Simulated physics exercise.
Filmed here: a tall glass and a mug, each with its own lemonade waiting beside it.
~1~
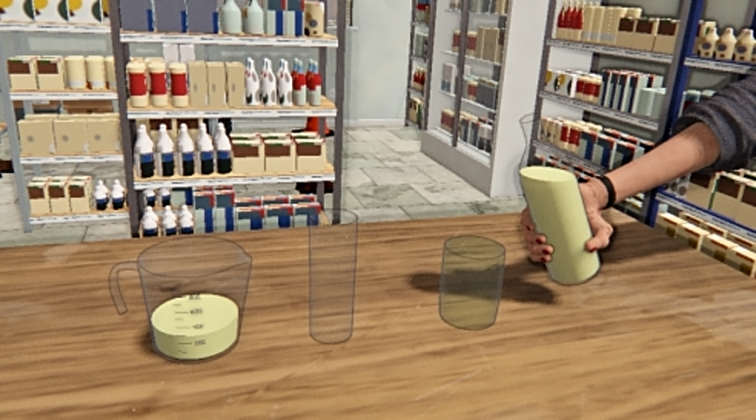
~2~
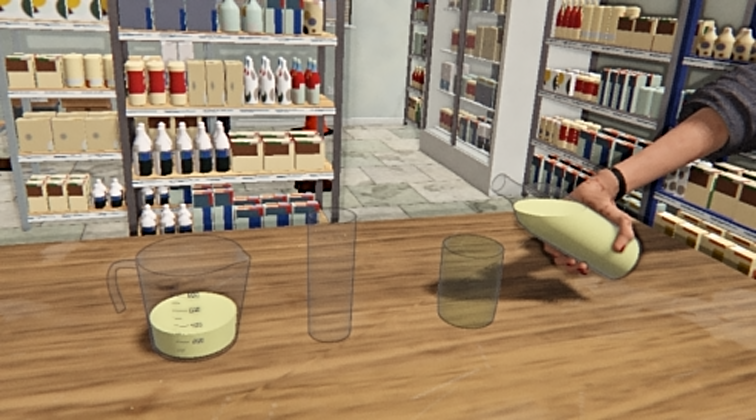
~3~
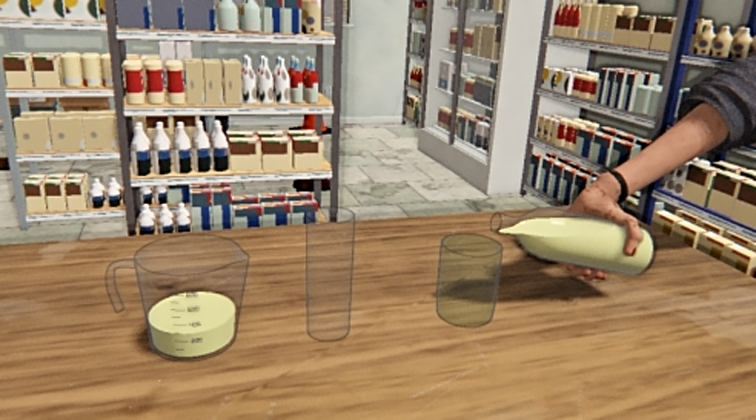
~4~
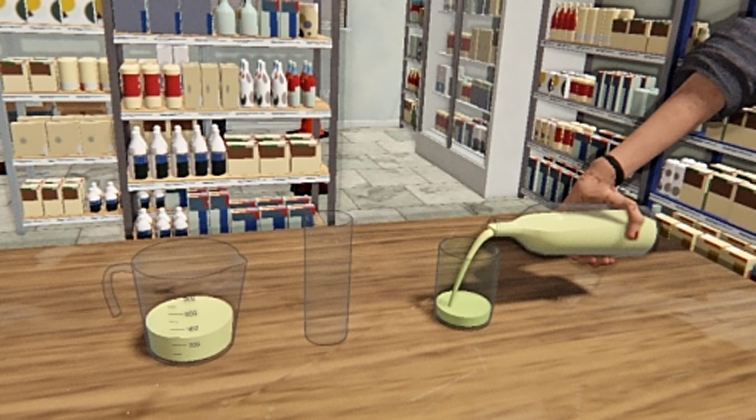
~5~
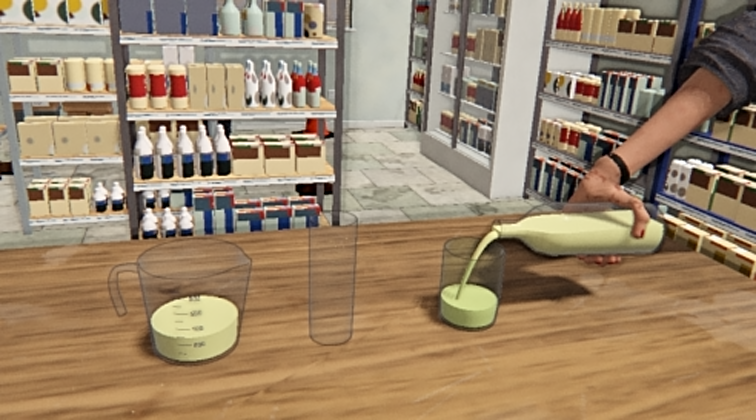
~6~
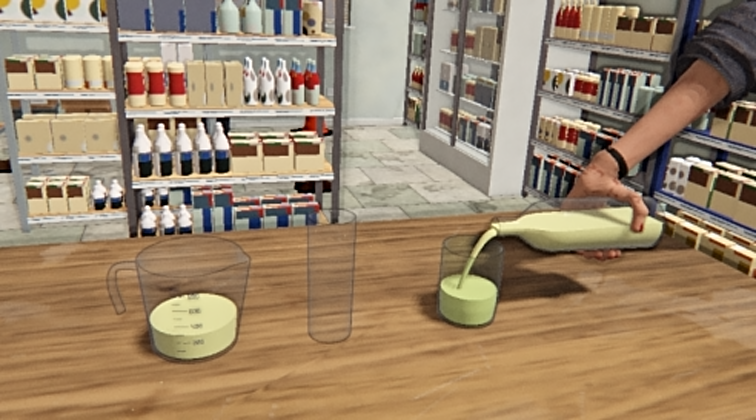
At first, a hand at the right holds a tilted bottle of pale yellow-green lemonade above a wooden table, near an empty mug, an empty tall glass and a partly filled measuring jug. The hand tips the bottle further until lemonade streams into the mug, where the level rises.
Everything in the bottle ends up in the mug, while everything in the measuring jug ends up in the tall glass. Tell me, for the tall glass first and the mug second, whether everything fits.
Tall glass - everything fits; mug - not everything fits.
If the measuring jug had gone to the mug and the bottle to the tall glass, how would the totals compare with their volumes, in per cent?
Load: About 50 percent, then about 180 percent.
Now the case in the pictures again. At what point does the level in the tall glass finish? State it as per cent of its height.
Fill level: About 70 percent.
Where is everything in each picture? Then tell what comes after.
In the first frame, the bottle is on its way; bottle (553, 197) tipped 25° with all of its load; measuring jug (195, 297) about a quarter full; mug (471, 280) empty; tall glass (332, 274) empty.
In the second frame, the lemonade nears the lip; bottle (562, 221) tipped 60° with all of its load; mug (470, 278) empty.
In the third frame, the lemonade nears the lip; bottle (568, 237) tipped 75° with all of its load; mug (468, 277) empty.
In the fourth frame, pouring; bottle (568, 229) tipped 85° with nearly all of its load; mug nearly empty, surface at (464, 304).
In the fifth frame, pouring; bottle (574, 229) tipped 85° with about three quarters of its load; tall glass (332, 276) empty.
In the sixth frame, pouring; bottle (573, 225) tipped 90° with about three quarters of its load; measuring jug about a quarter full, surface at (194, 314); mug about a third full, surface at (469, 288); tall glass (331, 274) empty.
A moment on, the mug is about three quarters full.
Further on, the mug is full to the brim and overflowed.
When it is over, the tall glass is about two thirds full; the mug is full to the brim and overflowed.
